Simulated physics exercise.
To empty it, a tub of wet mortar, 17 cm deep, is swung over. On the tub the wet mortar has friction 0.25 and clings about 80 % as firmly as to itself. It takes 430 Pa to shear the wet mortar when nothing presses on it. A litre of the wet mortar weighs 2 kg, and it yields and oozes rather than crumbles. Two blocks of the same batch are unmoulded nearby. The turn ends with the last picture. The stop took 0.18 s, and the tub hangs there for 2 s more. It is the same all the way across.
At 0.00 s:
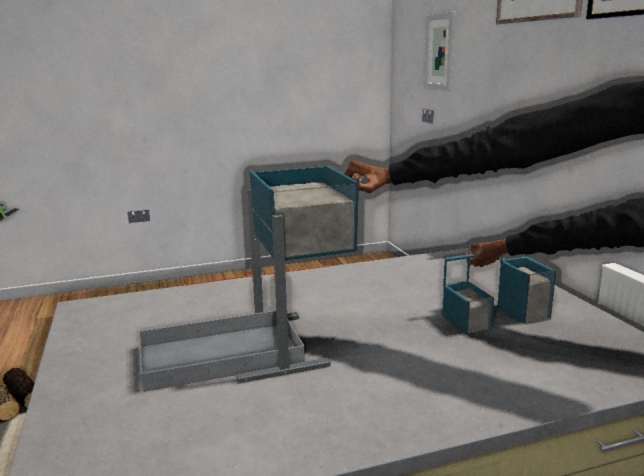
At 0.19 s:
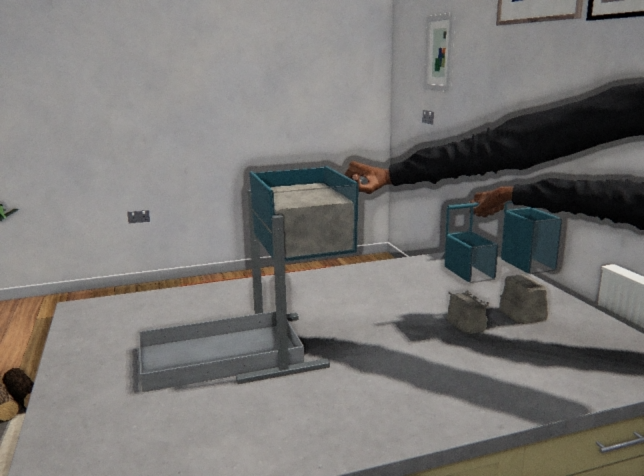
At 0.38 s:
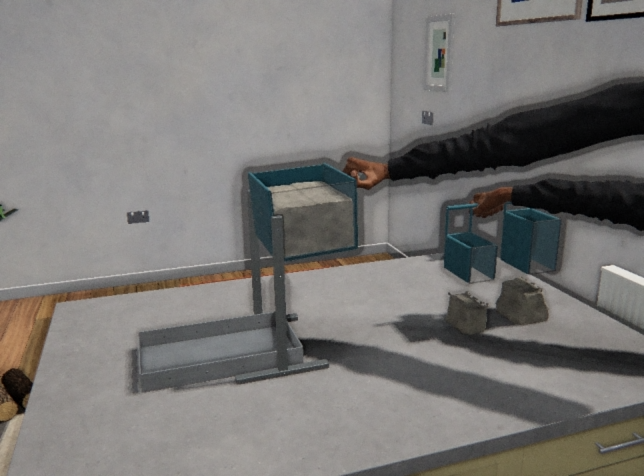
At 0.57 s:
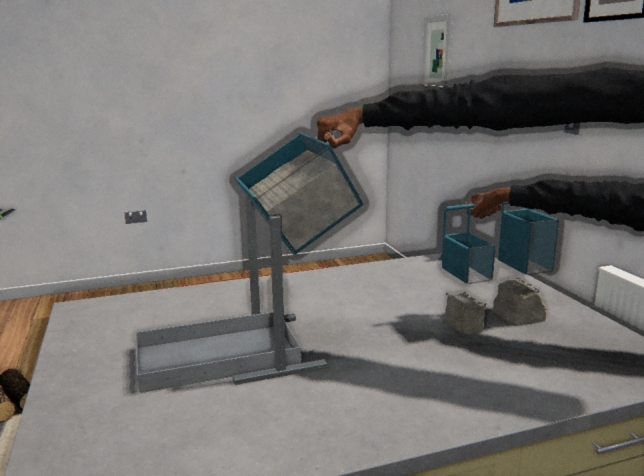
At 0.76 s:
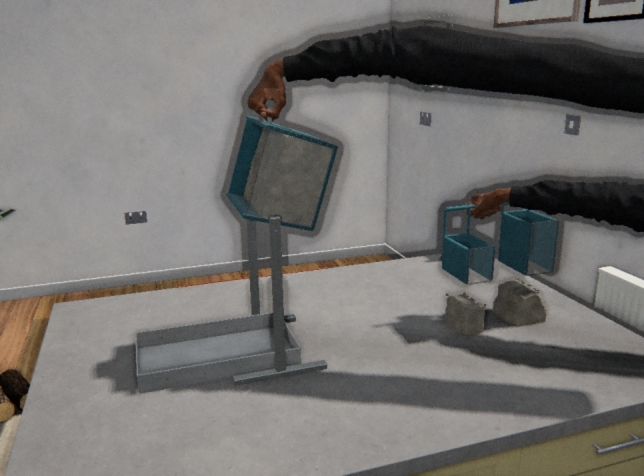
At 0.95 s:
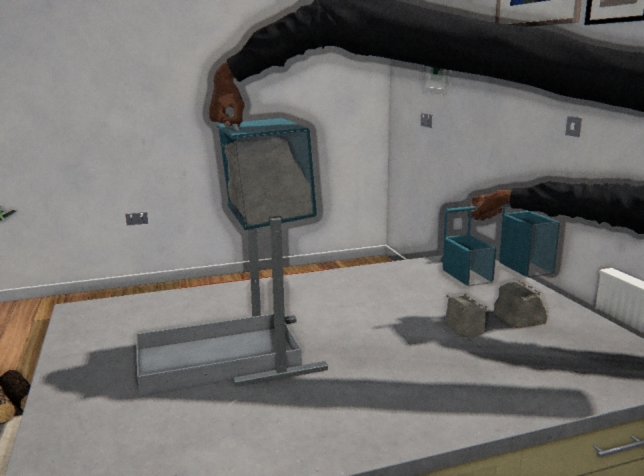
Hands lifting two small teal moulds off grey mortar blocks, then swinging a larger filled tub over leftward above an empty tray.
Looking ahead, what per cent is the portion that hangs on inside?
Close to 44 per cent.
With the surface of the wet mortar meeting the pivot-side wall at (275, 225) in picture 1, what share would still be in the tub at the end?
It would be near 55 %.
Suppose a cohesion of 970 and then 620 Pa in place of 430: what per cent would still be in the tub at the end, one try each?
In that order: 45 %, 50 %.
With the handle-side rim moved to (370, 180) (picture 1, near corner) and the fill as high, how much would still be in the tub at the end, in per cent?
In that case some 40 per cent.
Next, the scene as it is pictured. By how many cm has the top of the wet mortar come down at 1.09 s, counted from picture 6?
Roughly 6 cm.
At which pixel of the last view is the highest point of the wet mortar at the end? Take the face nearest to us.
Near (291, 187).
By 1.09 s, the tub is at 94 degrees and holds 70 %.
By 1.26 s, the tub is at 94 degrees and holds 46 %.
By 1.43 s, the tub is at 94 degrees and holds 45 %.
By 1.60 s, the tub is at 94 degrees and holds 45 %.
By 2.95 s, at the end, the tub is at 94 degrees and holds 44 %.
